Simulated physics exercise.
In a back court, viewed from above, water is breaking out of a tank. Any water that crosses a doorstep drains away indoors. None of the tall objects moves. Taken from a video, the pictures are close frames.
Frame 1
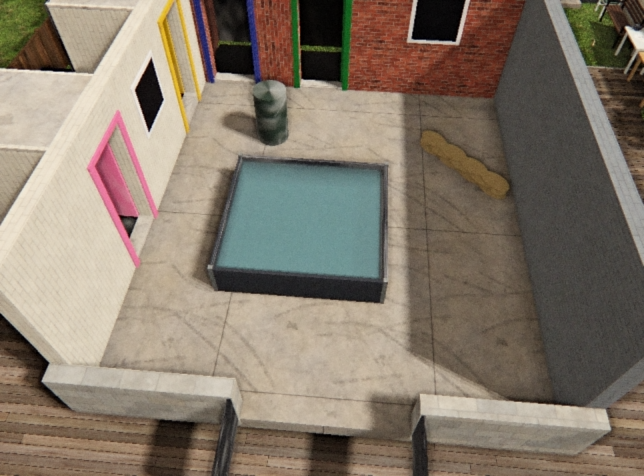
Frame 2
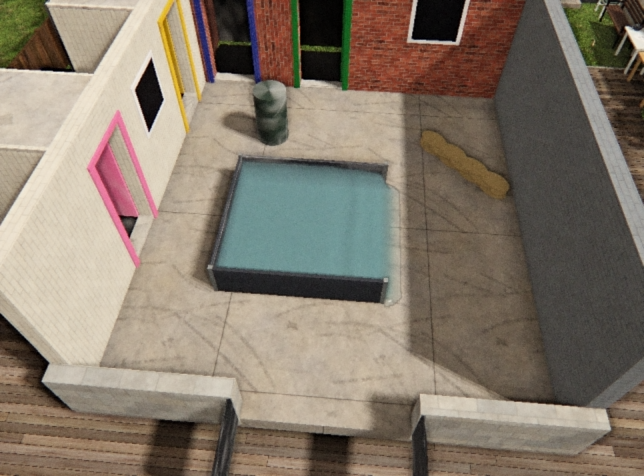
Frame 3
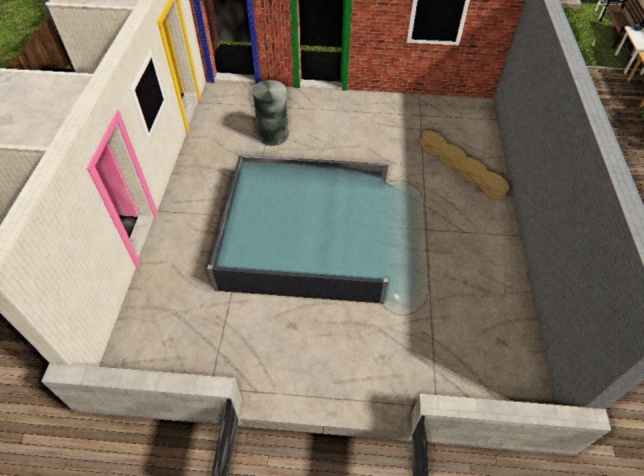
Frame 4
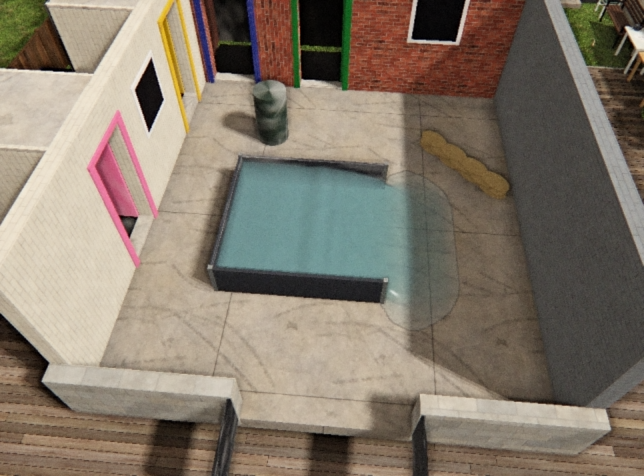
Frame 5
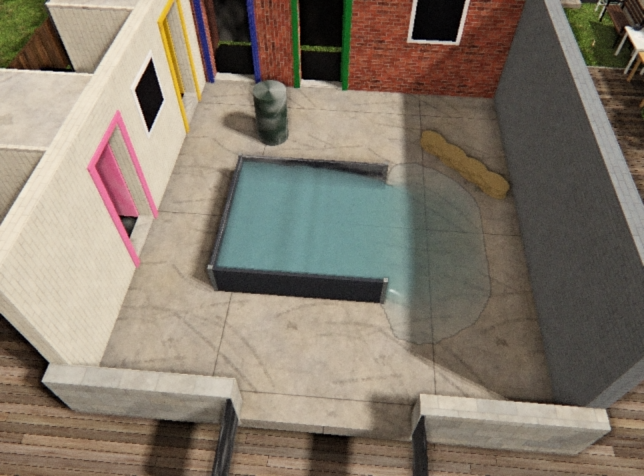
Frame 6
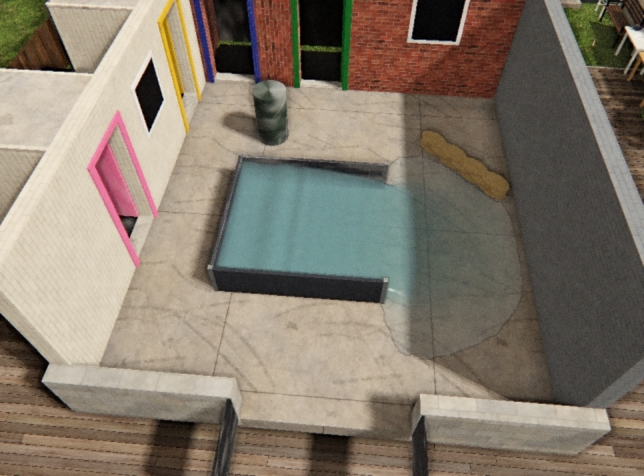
In a back court, water pours from a tank's right side and spreads across the paving.
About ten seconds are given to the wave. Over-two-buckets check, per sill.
Result: The green door is going to overshoot the allowance. The blue door is going to stay inside the allowance. The pink door is going to stay inside the allowance. The yellow door is going to stay inside the allowance.
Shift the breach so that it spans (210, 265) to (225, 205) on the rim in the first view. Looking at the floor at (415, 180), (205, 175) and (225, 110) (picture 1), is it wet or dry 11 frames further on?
Untouched, submerged, untouched.
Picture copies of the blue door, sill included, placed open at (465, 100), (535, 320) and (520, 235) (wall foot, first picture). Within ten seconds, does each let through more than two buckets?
Same order as asked - stays within the limit, exceeds the limit and exceeds the limit.
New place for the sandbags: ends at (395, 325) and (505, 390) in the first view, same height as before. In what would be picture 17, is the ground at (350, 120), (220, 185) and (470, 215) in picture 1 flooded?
In turn: No water, no water, covered.
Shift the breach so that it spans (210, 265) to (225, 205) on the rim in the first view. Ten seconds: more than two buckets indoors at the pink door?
My guess is that the pink door surpasses the threshold.
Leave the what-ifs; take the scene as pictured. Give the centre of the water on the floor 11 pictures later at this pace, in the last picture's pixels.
Centre of mass: Roughly (399, 245).
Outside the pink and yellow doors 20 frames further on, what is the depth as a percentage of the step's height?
First 0 percent, then 0 percent.
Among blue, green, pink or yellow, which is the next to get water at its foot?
The green one is the one.
A moment on, water covers 25 % of the floor; the green door not reached, the blue door not reached, the pink door not reached, the yellow door not reached.
Next, water covers 30 % of the floor; the green door not reached, the blue door not reached, the pink door not reached, the yellow door not reached.
Then, water covers 50 % of the floor; the green door not reached, the blue door not reached, the pink door not reached, the yellow door not reached.
Later, water covers 80 % of the floor; the green door under two buckets in, the blue door wet at the sill, nothing in, the pink door wet at the sill, nothing in, the yellow door not reached.
In the end, water covers 95 % of the floor; the green door over two buckets in, the blue door under two buckets in, the pink door wet at the sill, nothing in, the yellow door wet at the sill, nothing in.
